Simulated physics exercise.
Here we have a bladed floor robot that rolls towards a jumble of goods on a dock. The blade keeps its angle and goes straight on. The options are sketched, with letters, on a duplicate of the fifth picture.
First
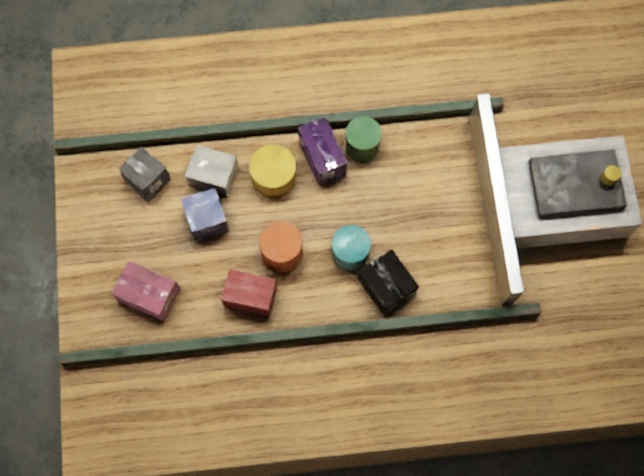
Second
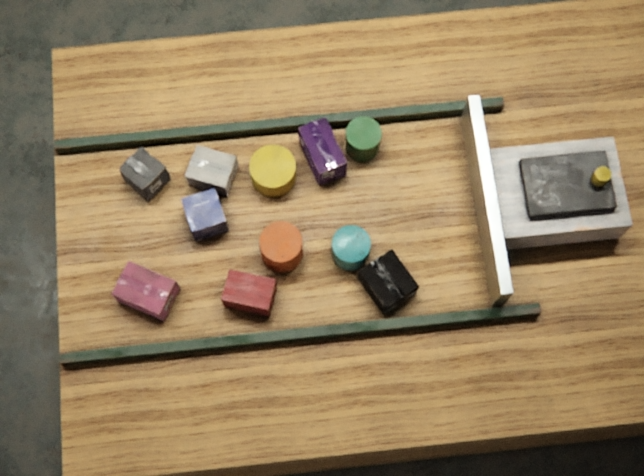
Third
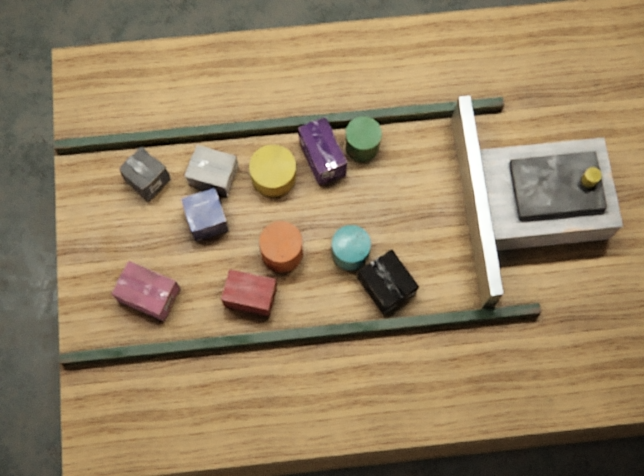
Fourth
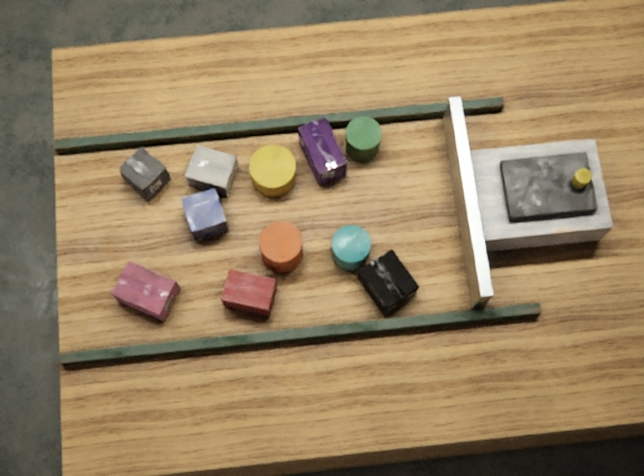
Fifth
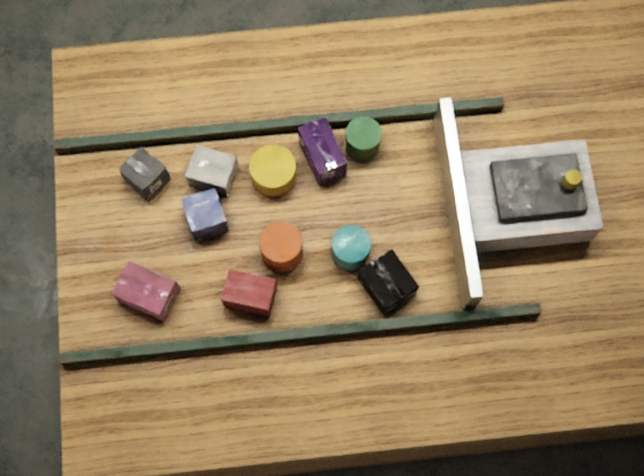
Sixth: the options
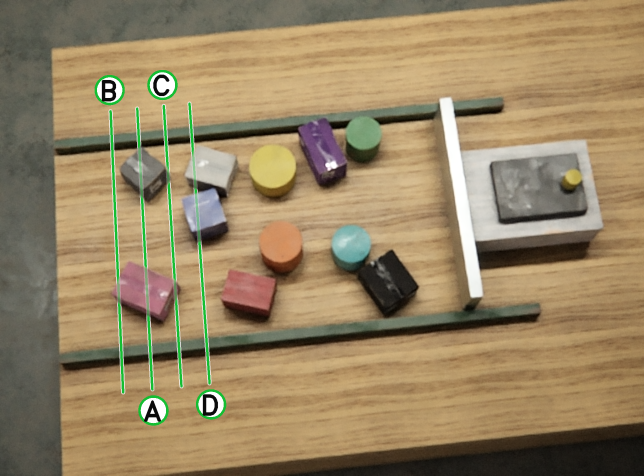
A bladed floor robot, pale grey with a dark top and a small yellow knob, sits at the right of a wooden dock seen from above, between two dark green rails. To its left lie scattered crates, parcels and canisters in grey, white, blue, yellow, purple, green, orange, turquoise, pink, red and black. The robot rolls slowly and steadily left, blade first, touching nothing, while the goods and camera stay still.
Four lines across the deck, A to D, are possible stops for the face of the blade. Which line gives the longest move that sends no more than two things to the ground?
The farthest such stop is A.
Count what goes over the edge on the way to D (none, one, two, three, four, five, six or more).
The count is none.
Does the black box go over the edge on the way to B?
No.
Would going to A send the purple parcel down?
No.
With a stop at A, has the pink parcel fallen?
Yes.
On the marked copy, A at (144, 243); B at (117, 245); C at (172, 240); D at (199, 237).
With A. Early on, robot (417, 199); green pail (312, 145); black box (326, 290).
Further on, robot (303, 210); grey parcel (111, 168); pink parcel (122, 289).
At the end, robot (214, 219); grey parcel over the edge; pink parcel over the edge; two fallen.
As for the rest, B drops six; C is within the limit but short; D is within the limit but short.
